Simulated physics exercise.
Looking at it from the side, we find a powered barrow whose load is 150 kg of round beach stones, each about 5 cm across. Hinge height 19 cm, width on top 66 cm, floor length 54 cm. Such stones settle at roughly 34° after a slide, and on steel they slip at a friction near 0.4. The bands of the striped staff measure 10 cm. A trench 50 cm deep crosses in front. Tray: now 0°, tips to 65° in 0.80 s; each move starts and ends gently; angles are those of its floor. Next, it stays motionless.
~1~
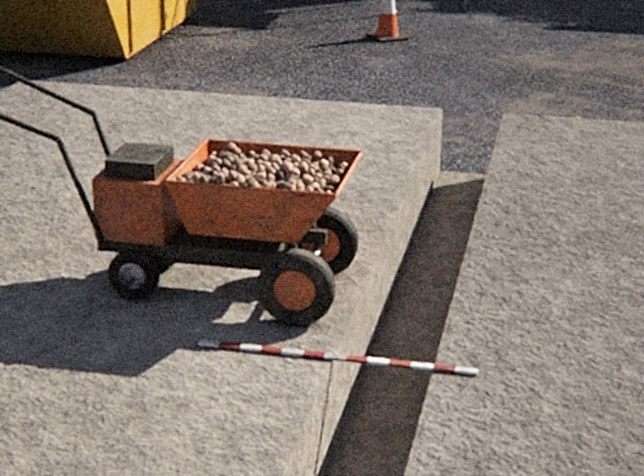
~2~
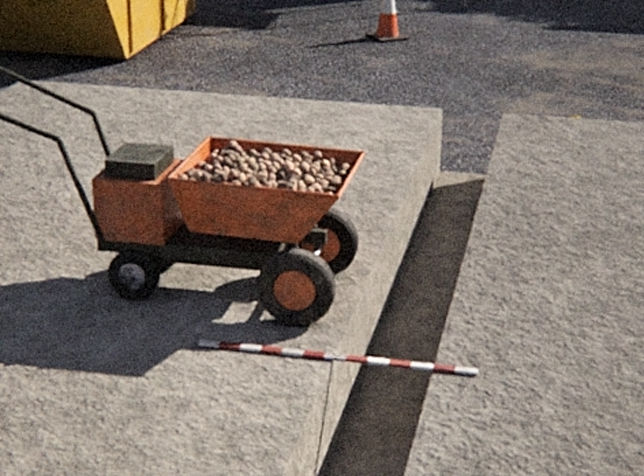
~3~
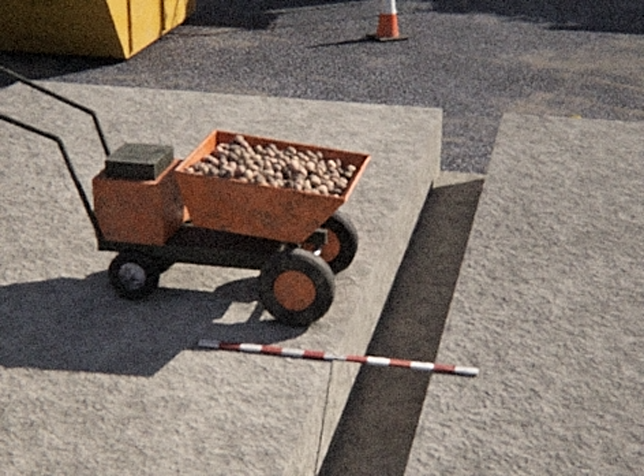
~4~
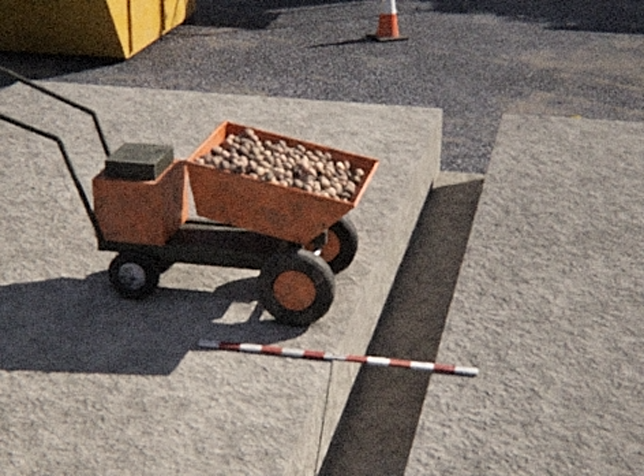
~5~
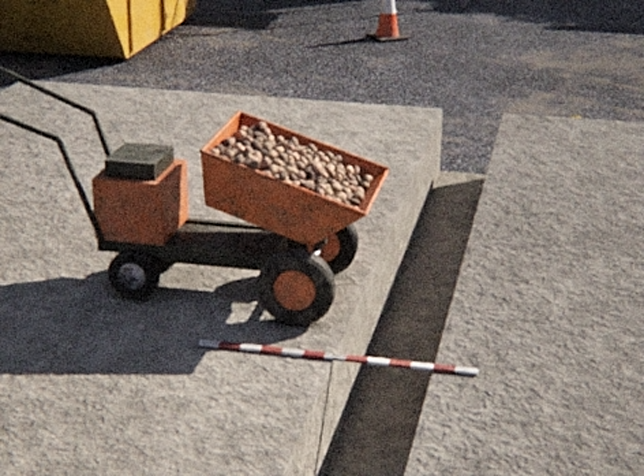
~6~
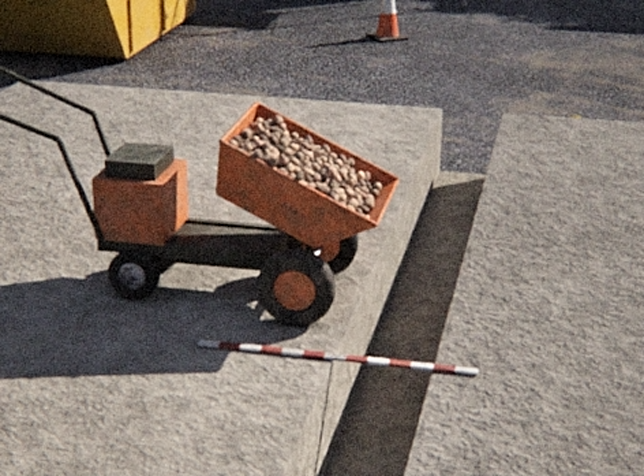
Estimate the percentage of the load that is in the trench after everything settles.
Roughly 49 per cent of the load.
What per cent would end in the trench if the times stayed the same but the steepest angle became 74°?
In that case some 45 per cent.
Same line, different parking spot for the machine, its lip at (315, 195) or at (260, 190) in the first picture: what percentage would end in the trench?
Result: Close to 70 then close to 100 per cent.
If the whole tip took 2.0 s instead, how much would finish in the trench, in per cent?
It would be near 60 percent.
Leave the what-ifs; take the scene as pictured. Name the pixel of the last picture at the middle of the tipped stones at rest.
Their middle lands near (455, 310).
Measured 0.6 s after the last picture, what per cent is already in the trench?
By that point it's something like 10 in a hundred.
Then, 0.3 s after the last picture the floor is at 55°, 100 % in the tray; the foremost stones are at (402, 251).
Then, 0.6 s after the last picture the floor is at 65°, 71 % in the tray, 12 % in the trench, 18 % past the trench; the foremost stones are at (487, 315).
Then, 0.9 s after the last picture the floor is at 65°, 30 % in the tray, 20 % in the trench, 50 % past the trench; the foremost stones are at (624, 330).
Then, 2.9 s after the last picture the floor is at 65°, 0 % in the tray, 49 % in the trench, 51 % past the trench; the foremost stones are past the picture's edge.
